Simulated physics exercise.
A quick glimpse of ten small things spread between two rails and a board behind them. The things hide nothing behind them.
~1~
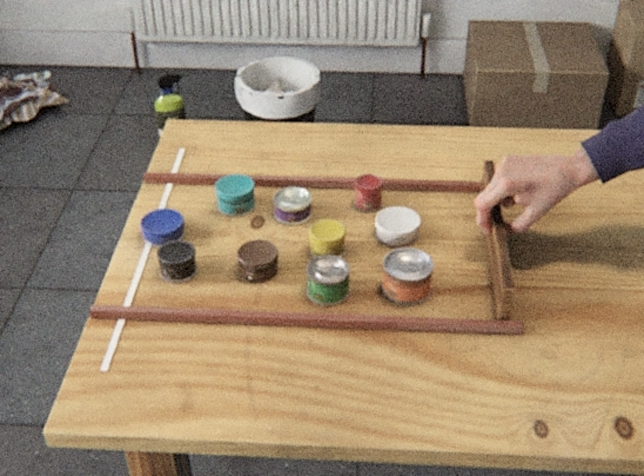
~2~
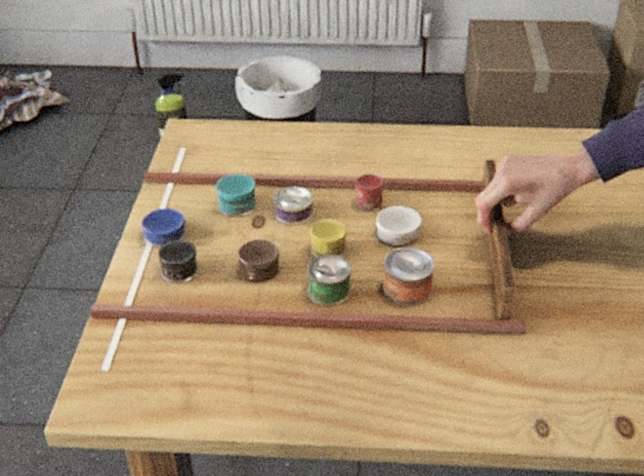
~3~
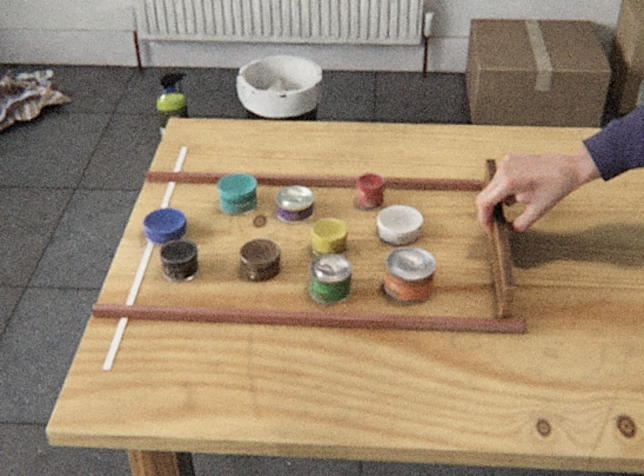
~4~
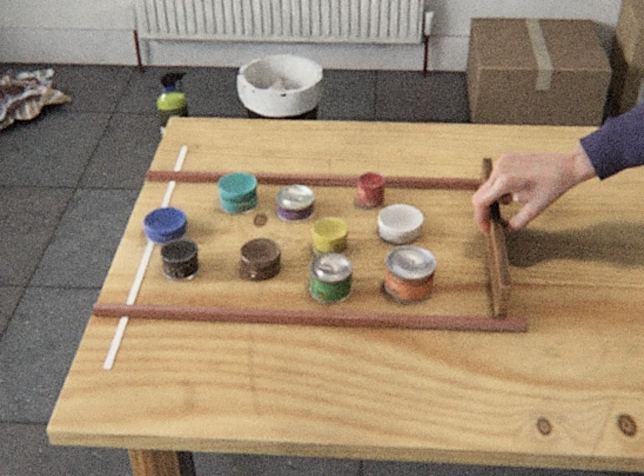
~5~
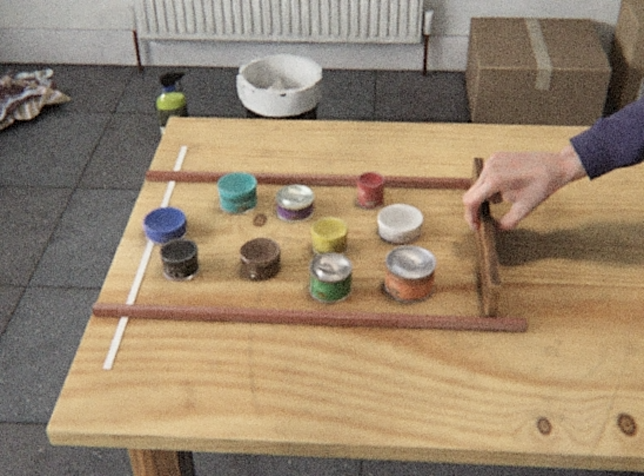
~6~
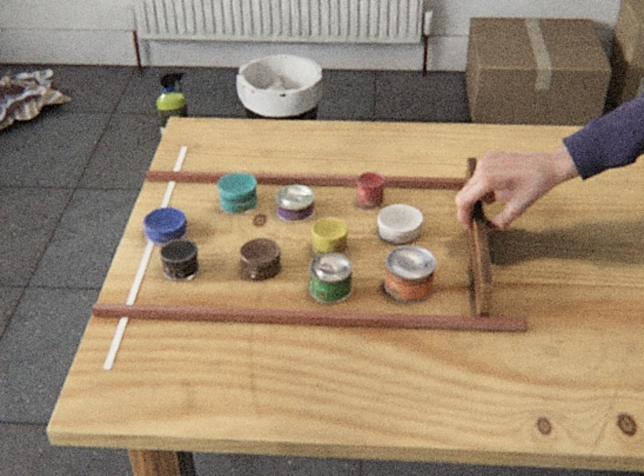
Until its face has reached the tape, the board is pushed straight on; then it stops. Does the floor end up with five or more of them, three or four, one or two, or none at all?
The push will send five or more off the table.
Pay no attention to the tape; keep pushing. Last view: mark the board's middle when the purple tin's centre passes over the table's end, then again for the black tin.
Near (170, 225), then near (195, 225).
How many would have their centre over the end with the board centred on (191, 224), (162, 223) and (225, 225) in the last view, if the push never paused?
Past the end: 2, 6 and 0.
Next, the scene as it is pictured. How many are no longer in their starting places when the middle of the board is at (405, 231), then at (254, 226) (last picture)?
Moved so far: 2, later 9.
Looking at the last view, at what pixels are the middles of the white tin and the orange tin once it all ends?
In the last picture the white tin sits around (138, 212) and the orange tin around (115, 262).
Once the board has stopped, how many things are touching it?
Number in contact with it: 4.
Soon after, none off yet; blue tin at rest near (166, 226); black tin at rest near (180, 260); turquoise pot at rest near (238, 194).
Then, none off yet; blue tin at rest near (166, 226); black tin at rest near (180, 260); turquoise pot moved about its own width near (214, 194).
Further on, none off yet; blue tin moved a little near (151, 224); black tin moved about its own width near (121, 265); turquoise pot moved well along near (139, 192).
At rest, the number that fall off is five or more; fallen, green pot, purple tin, brown tub, turquoise pot, black tin and blue tin.
